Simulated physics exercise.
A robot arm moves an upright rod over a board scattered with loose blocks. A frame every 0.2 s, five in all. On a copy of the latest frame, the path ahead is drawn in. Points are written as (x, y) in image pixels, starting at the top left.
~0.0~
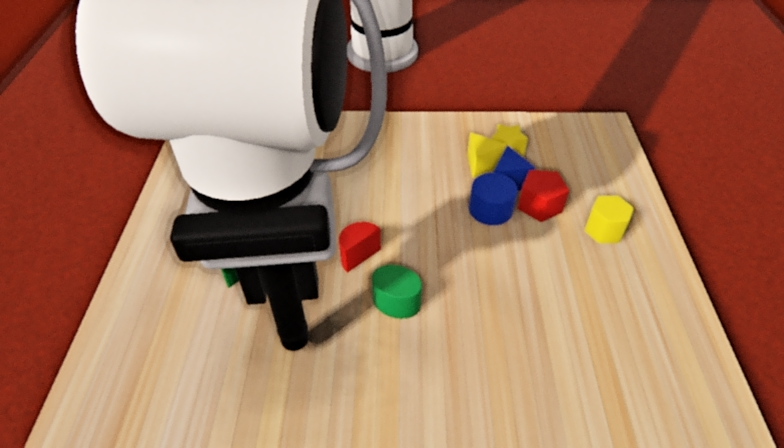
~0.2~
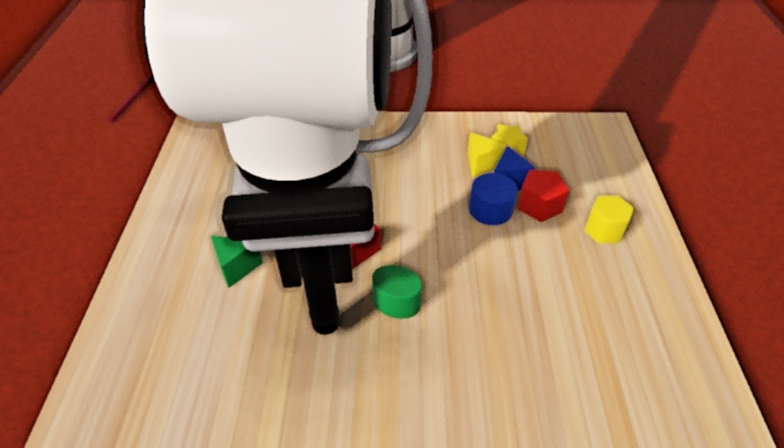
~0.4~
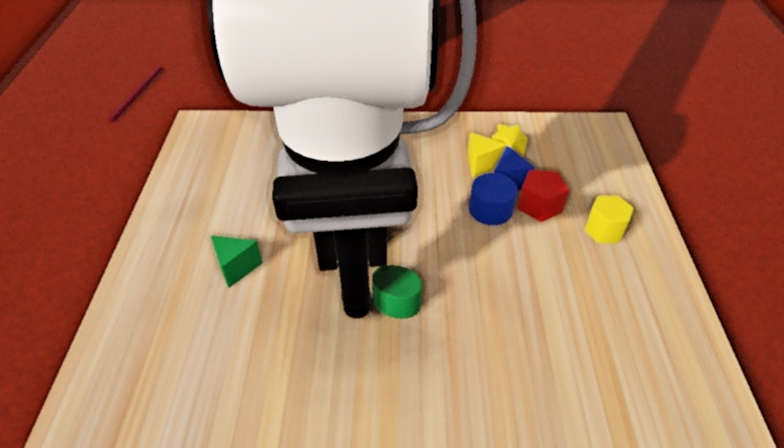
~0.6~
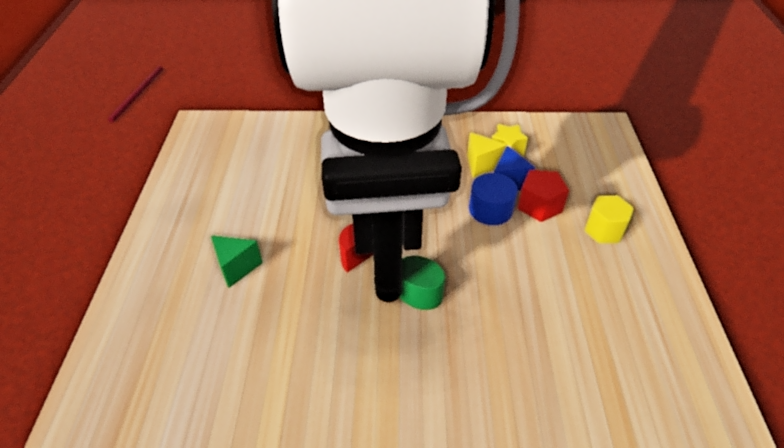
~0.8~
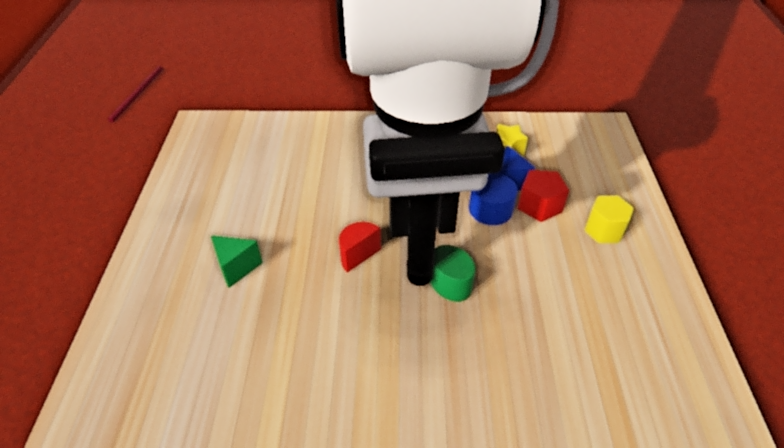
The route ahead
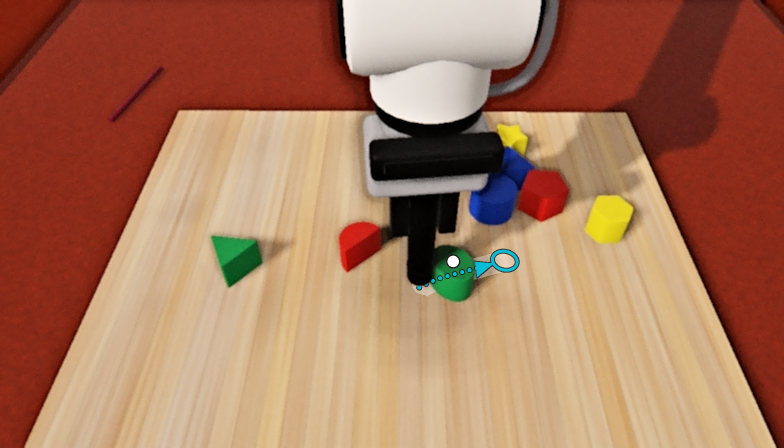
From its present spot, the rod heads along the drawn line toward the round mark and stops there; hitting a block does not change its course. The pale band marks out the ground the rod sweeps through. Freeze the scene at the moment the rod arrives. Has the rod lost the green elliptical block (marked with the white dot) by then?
Going by the path, yes.
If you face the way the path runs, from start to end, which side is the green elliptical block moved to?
Off to the right side.
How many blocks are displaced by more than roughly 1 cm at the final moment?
Moved: Just one.
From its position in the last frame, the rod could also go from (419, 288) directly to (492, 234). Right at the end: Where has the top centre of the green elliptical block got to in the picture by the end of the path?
Most likely (488, 252).
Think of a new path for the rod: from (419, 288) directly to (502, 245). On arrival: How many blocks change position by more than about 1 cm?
My answer is one.
The drawn path runs from (419, 288) by way of (462, 272) to (505, 261); the dot is on the green elliptical block.
What follows on the original path. Halfway along, rod (463, 261); green elliptical block (497, 257), turned 40° clockwise.
At the end, rod (507, 250); green elliptical block (533, 258), turned 105° clockwise; blue round block not moved.
